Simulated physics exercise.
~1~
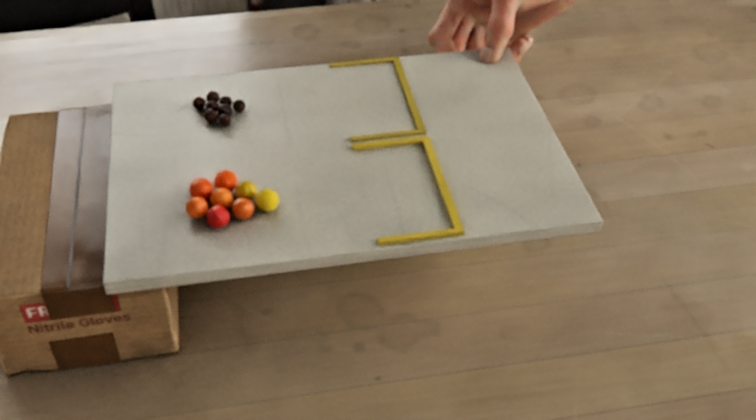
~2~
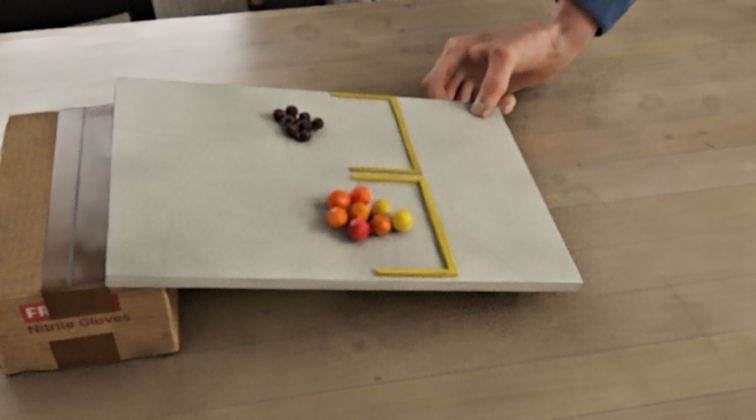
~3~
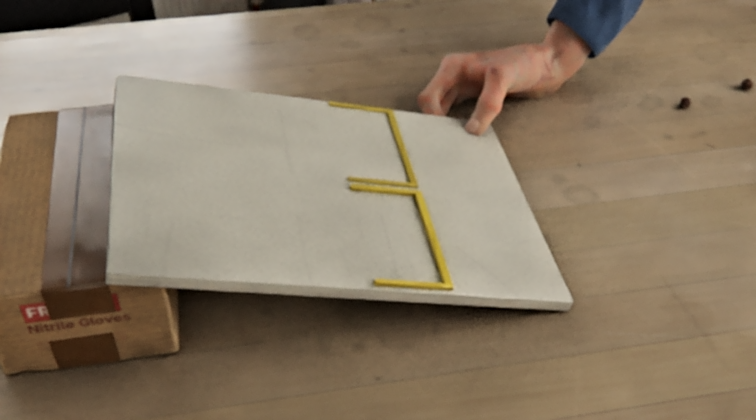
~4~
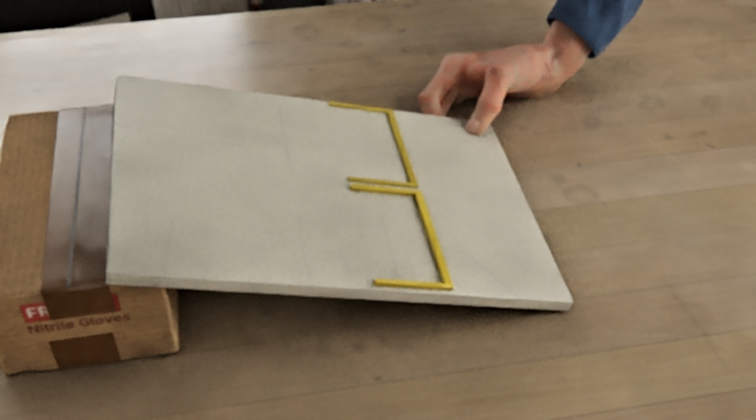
On a wooden table, a hand lowering a board propped on a cardboard box, colourful balls and dark beads rolling right past yellow bars and out of view.
